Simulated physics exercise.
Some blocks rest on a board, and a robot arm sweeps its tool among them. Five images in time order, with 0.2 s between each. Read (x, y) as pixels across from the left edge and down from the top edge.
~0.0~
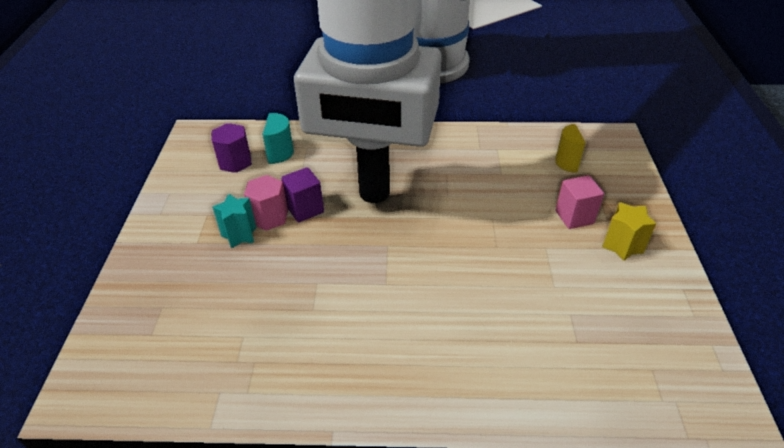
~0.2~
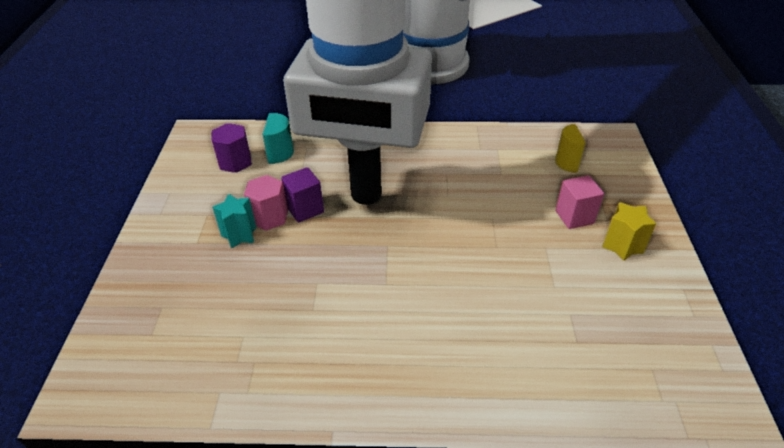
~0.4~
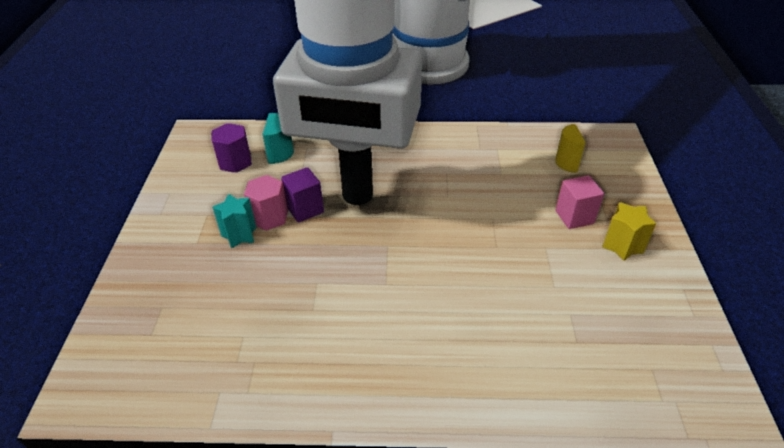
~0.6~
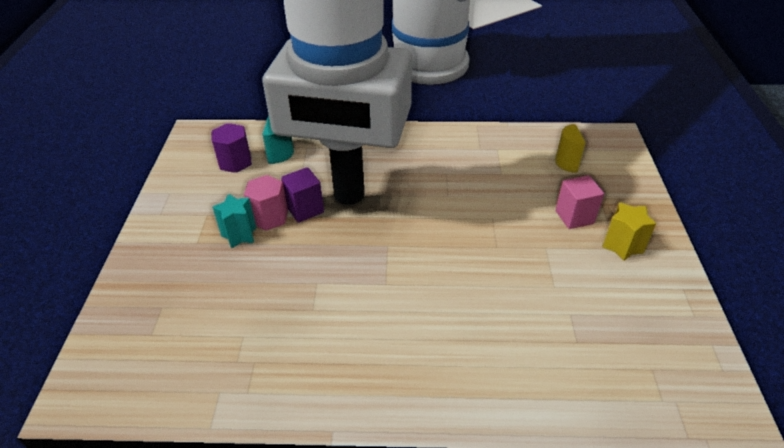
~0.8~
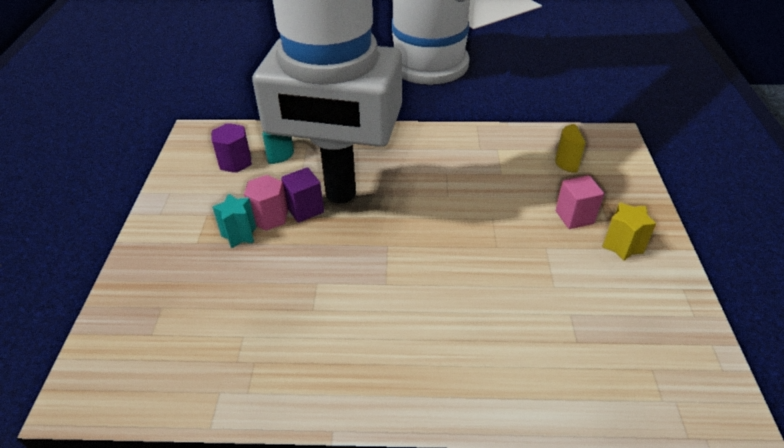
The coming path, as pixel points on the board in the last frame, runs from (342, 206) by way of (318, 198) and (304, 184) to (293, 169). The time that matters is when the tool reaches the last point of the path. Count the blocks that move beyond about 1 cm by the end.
My answer is two.
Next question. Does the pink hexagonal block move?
My answer is yes.
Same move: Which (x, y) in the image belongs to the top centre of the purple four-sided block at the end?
(276, 171)
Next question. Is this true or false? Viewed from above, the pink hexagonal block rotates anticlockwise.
This is true.
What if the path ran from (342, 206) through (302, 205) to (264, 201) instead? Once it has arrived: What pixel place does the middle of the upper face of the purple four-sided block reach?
At roughly (225, 176).
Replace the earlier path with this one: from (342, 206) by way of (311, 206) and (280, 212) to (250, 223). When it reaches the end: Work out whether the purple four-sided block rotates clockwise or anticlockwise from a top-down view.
Seen from above, its turn is clockwise.
On the path given first. Halfway along, tool at (308, 180); pink hexagonal block at (248, 186), turned 40° anticlockwise; purple four-sided block at (276, 171).
At the end, tool at (291, 158); pink hexagonal block at (248, 186), turned 40° anticlockwise; turquoise D-shaped block still; purple four-sided block at (276, 171).
